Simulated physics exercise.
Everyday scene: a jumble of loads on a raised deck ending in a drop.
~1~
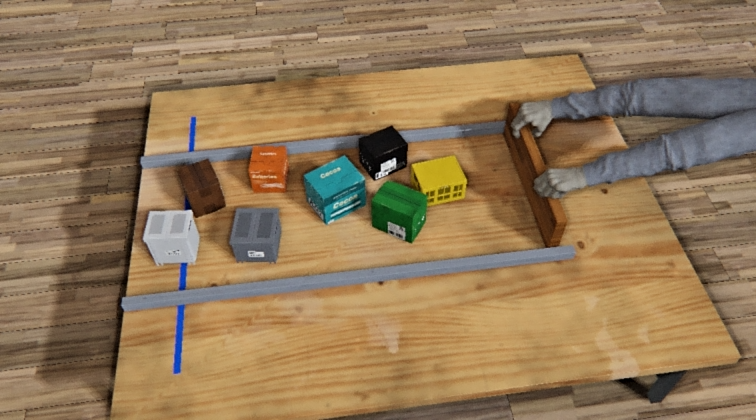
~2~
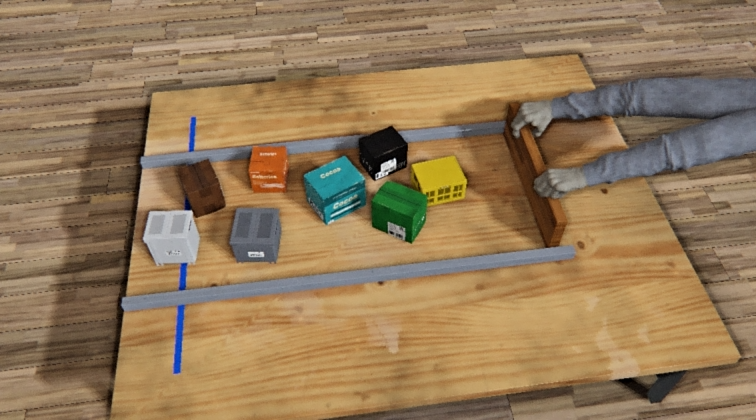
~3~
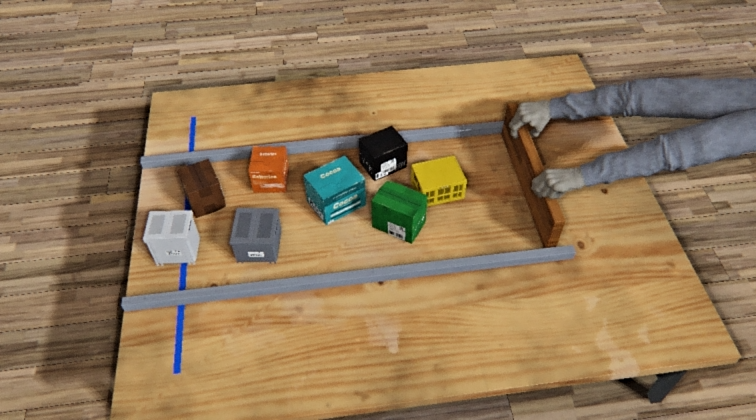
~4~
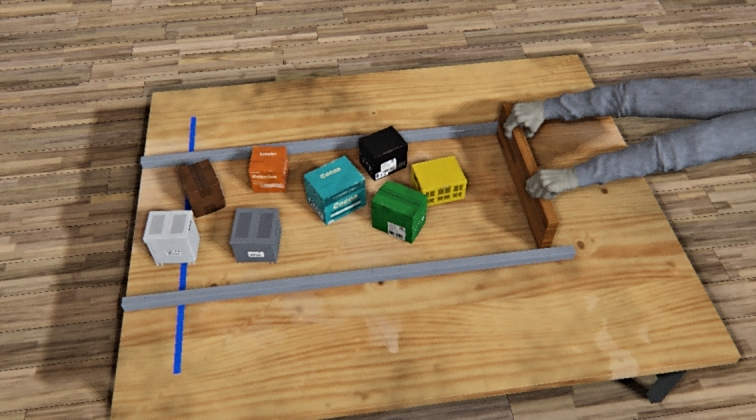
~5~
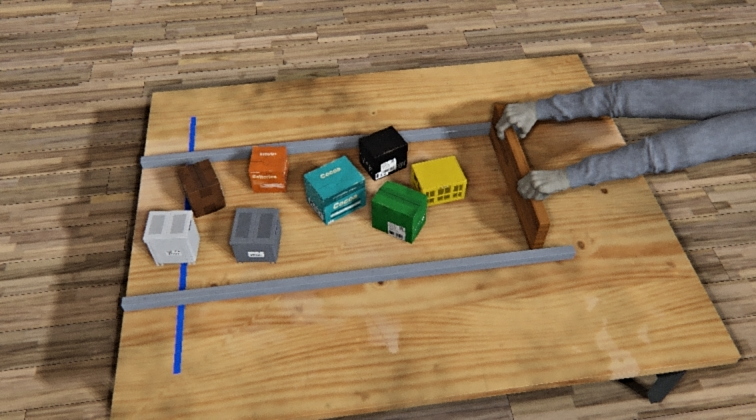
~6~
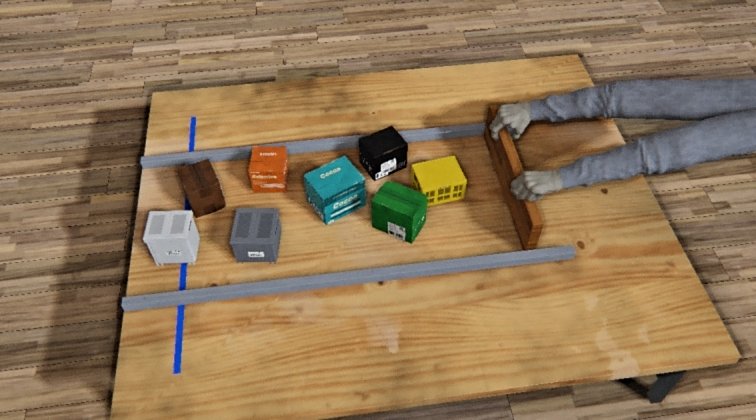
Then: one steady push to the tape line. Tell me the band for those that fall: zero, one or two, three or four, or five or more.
At least five drop.
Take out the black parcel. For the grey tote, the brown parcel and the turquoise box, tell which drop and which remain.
The grey tote is gone; the brown parcel is gone; and the turquoise box is gone.
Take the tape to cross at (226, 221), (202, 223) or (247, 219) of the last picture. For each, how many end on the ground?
It would be 2, 3 and 0.
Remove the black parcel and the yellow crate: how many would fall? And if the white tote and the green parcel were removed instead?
Result: 3 in the first case, with 3 in the second.
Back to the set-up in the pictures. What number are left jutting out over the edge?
The count would be 0.
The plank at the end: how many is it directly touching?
At rest, 3 are in contact.
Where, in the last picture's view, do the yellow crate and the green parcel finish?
Roughly (161, 209), and the other roughly (155, 250).
Soon after, none off yet; white tote at rest near (174, 238); brown parcel at rest near (202, 189); grey tote at rest near (257, 236).
By the end, the number that fall off is five or more; fallen, turquoise box, orange box, grey tote, brown parcel and white tote.
